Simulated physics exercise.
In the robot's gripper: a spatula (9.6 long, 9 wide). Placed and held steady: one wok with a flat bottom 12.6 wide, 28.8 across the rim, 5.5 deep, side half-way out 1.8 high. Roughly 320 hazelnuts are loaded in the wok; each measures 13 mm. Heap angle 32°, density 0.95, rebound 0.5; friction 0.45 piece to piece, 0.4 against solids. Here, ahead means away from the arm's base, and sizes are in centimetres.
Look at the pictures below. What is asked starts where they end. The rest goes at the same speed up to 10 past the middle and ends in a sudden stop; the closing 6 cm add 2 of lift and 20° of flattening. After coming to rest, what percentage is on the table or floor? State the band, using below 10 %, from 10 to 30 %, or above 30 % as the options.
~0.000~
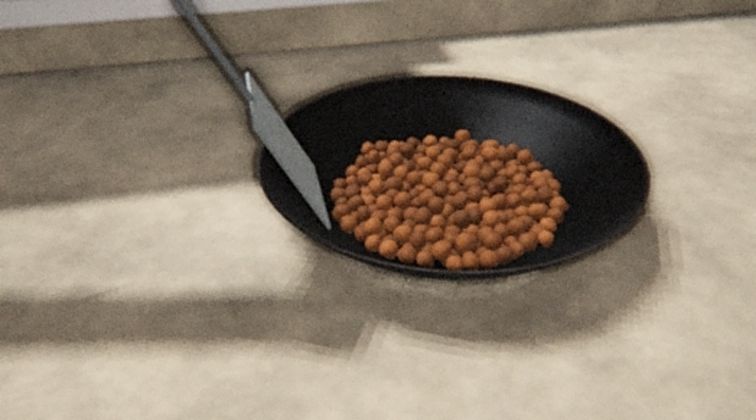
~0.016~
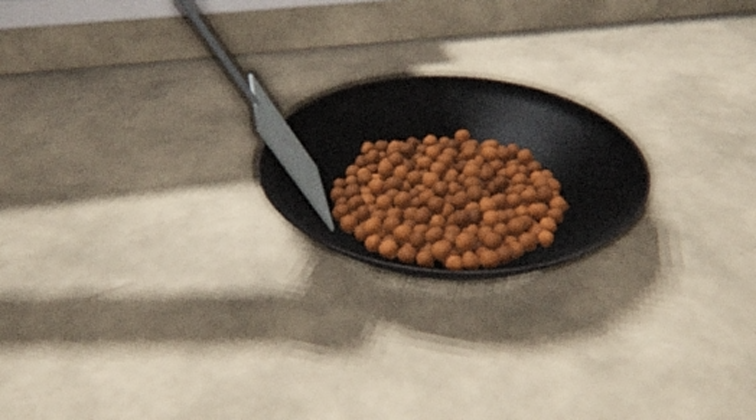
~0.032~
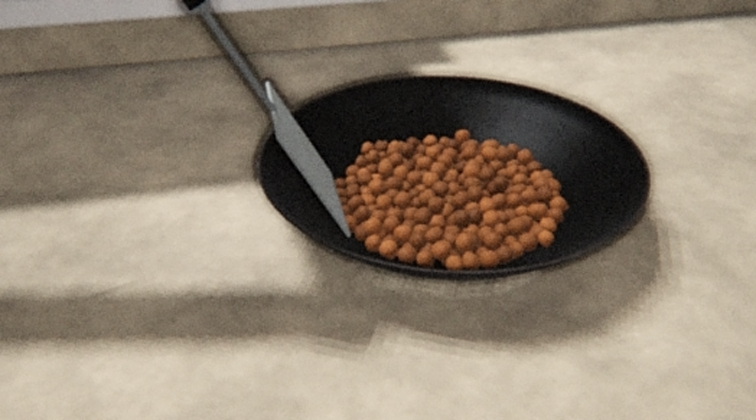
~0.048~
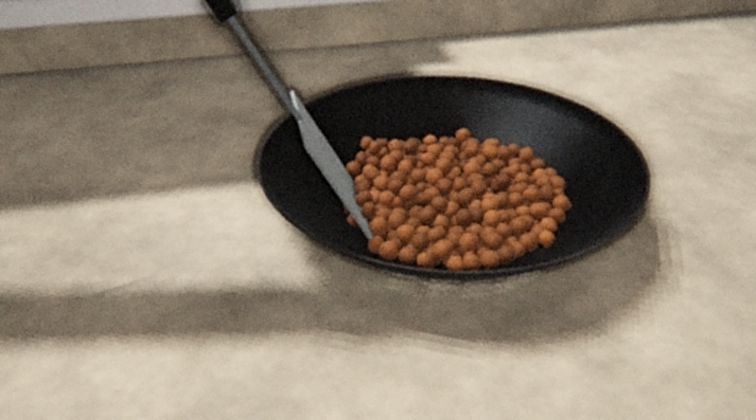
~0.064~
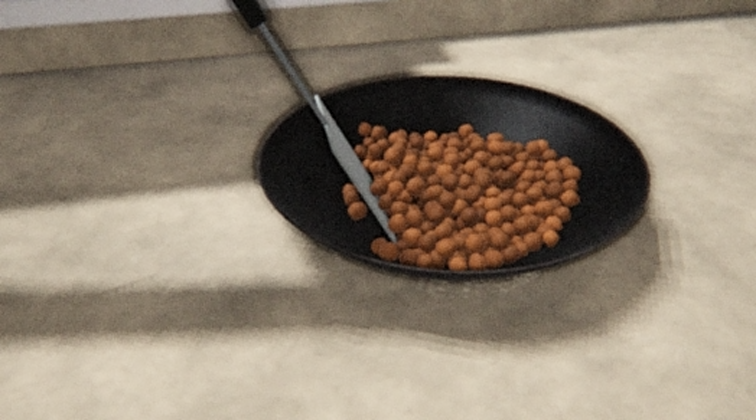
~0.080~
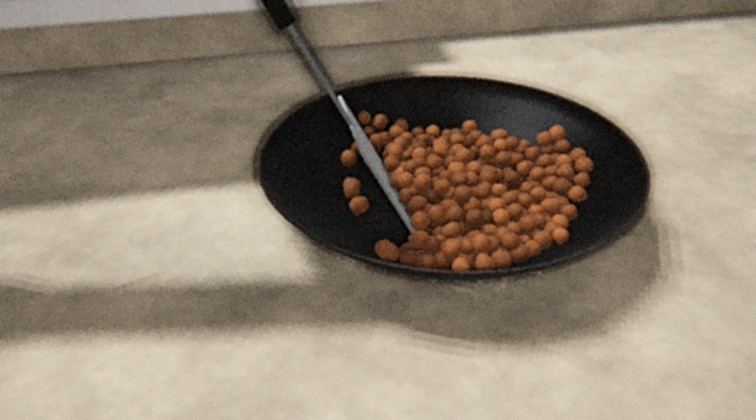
It falls above 30 %.
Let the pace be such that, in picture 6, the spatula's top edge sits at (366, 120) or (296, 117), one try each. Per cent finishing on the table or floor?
I'd estimate close to 55 and 15 in a hundred.
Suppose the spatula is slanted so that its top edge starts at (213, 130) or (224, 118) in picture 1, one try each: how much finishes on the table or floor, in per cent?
First try around 45 percent, second around 45 percent.
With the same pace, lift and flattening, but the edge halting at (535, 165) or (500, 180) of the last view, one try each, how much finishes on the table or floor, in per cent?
Close to 20 and close to 5 per cent, respectively.
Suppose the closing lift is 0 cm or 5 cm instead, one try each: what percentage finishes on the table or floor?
First try about 40 %, second try about 35 %.
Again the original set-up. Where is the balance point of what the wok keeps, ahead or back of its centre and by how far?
Offset: About 3.0 cm, ahead.
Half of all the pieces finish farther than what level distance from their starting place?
I'd put it at close to 9 centimetres.
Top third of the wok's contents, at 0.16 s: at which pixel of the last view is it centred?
It is centred at roughly (539, 148).
After 0.12 s, sloping 63°, highest piece 7 above the table; 317 in the wok.
After 0.16 s, sloping 58°, highest piece 8 above the table; 316 in the wok, 1 on the blade or in flight.
After 0.38 s, sloping 43°, highest piece 14 above the table; 175 in the wok, 54 on the table or floor, 88 on the blade or in flight.
After 1.43 s, sloping 43°, highest piece 4 above the table; 174 in the wok, 143 on the table or floor.
In the end, 174 in the wok, 143 on the table or floor. That is 45 % on the table or floor.
